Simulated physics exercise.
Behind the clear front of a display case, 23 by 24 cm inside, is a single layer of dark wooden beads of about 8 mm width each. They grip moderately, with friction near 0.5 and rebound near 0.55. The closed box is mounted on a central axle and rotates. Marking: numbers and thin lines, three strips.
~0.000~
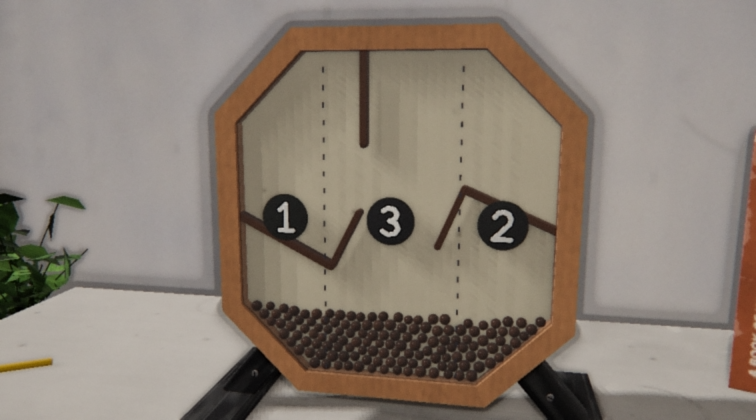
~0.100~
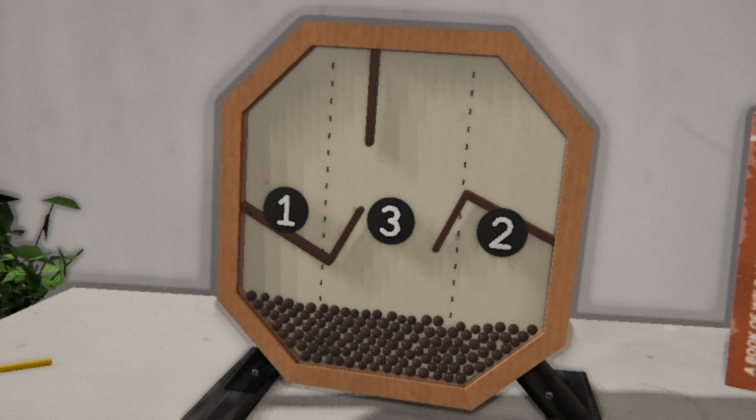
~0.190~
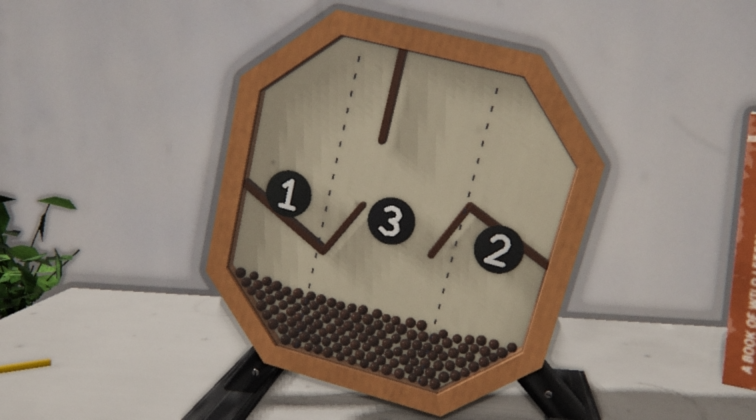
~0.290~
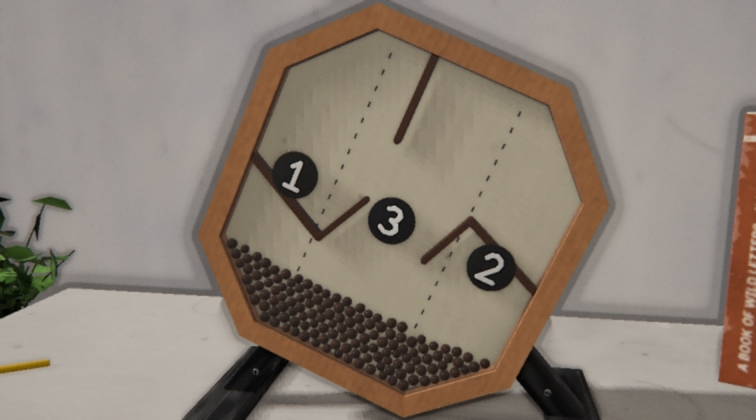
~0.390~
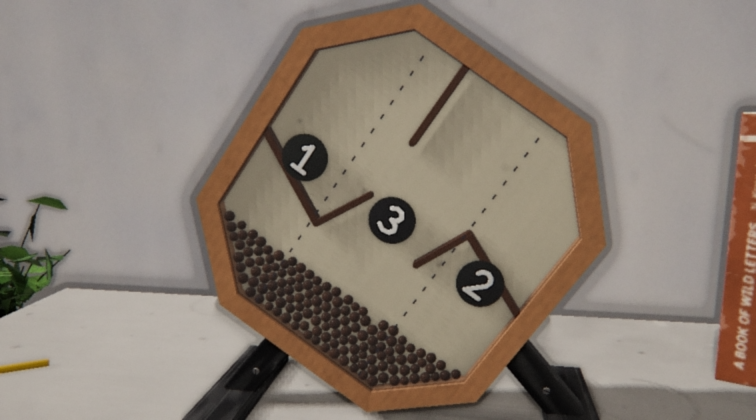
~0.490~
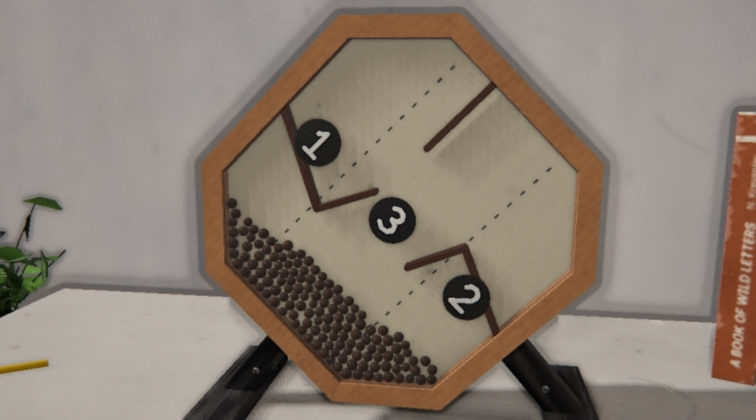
An eight-sided wooden case with a clear front turned steadily clockwise on its stand, carrying its numbered discs and inner walls around, while the dark beads at the bottom shifted into a slope down the left side.
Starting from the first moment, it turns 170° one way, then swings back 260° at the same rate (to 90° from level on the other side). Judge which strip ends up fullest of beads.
The fullest is 1.
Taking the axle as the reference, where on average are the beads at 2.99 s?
About 5 cm right and 7 cm below.
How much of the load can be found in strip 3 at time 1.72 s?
Share: Near 30 per cent.
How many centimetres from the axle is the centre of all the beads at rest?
The middle sits around 4 cm right of it and 8 cm below it.
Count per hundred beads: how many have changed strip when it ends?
Close to 75 % end up somewhere else.
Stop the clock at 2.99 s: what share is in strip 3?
I'd put it around 0 in a hundred.
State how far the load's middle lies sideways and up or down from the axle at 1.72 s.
Position estimate: Left 7 cm, above 1 cm.
After 1.72 s, it stands 170° clockwise; the beads' middle is 7 cm left of and 1 cm above the centre; no. 2, 70 %, no. 3, 30 %.
After 2.99 s, it stands 40° clockwise; the beads' middle is 5 cm right of and 7 cm below the centre; no. 2, 100 %.
After 4.26 s, it stands 90° anticlockwise; the beads' middle is 5 cm right of and 7 cm below the centre; no. 1, 70 %, no. 3, 25 %.
At rest by 5.2 s, it stands 90° anticlockwise; no. 1, 80 %, no. 2, 0 %, no. 3, 20 %.
